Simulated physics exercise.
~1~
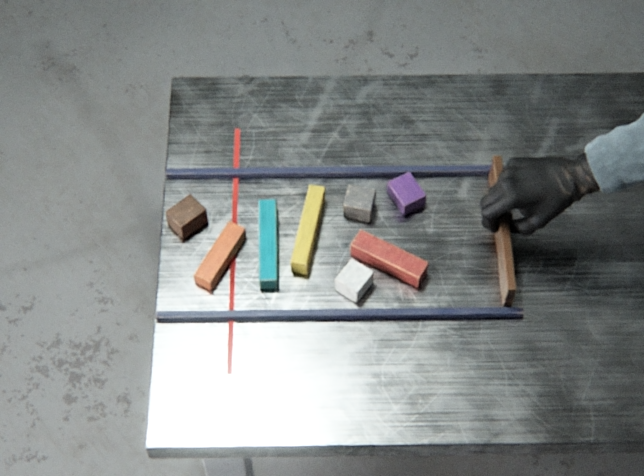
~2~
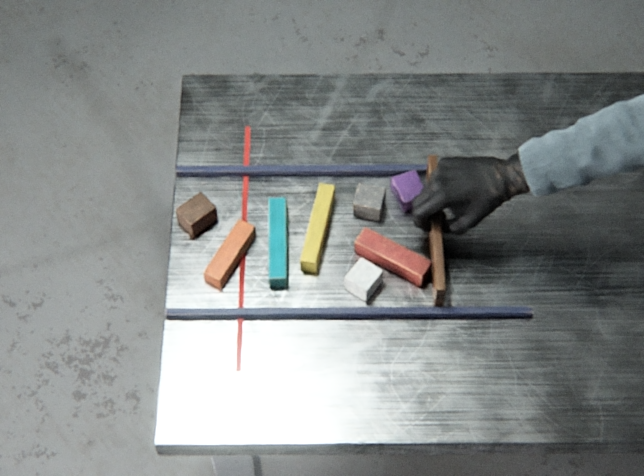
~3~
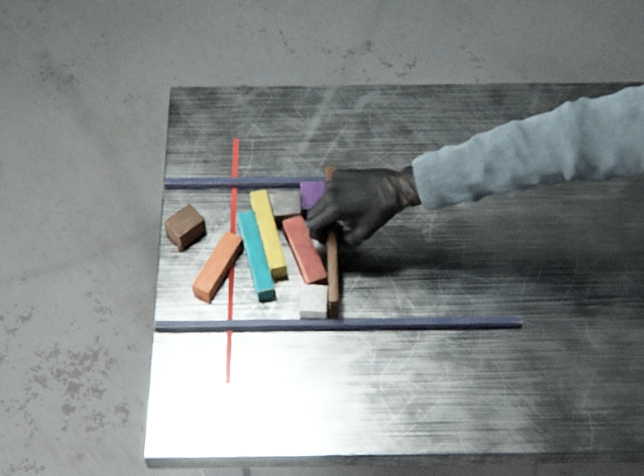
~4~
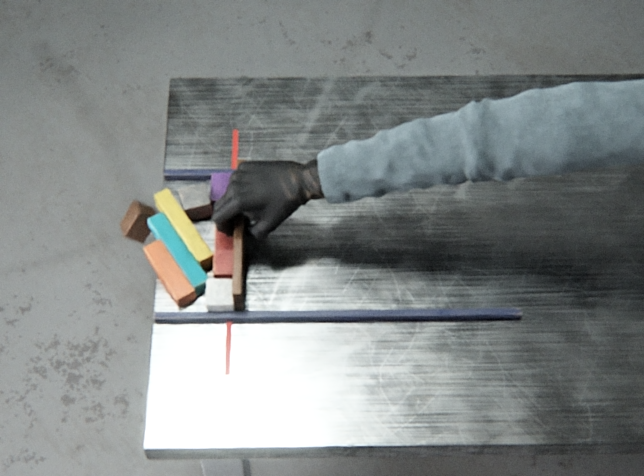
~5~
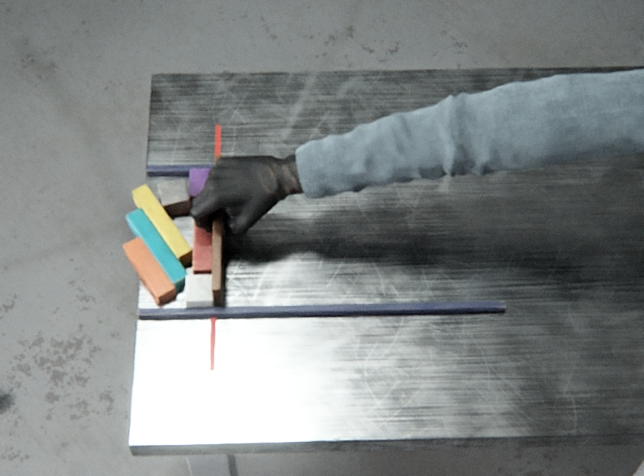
To begin with, a gloved hand holds a brown board upright at the right of a metal table, where eight coloured pieces lie between two dark rails. The hand slides the board left, gathering the purple block and the red bar. The pieces bunch together, and the red bar swings round to lie along the board while the yellow, turquoise and orange sticks are pushed left. Soon the brown block tips out over the table's left edge. The board stops near the red tape line, with the brown block gone from the tabletop and the three sticks jutting past the edge.
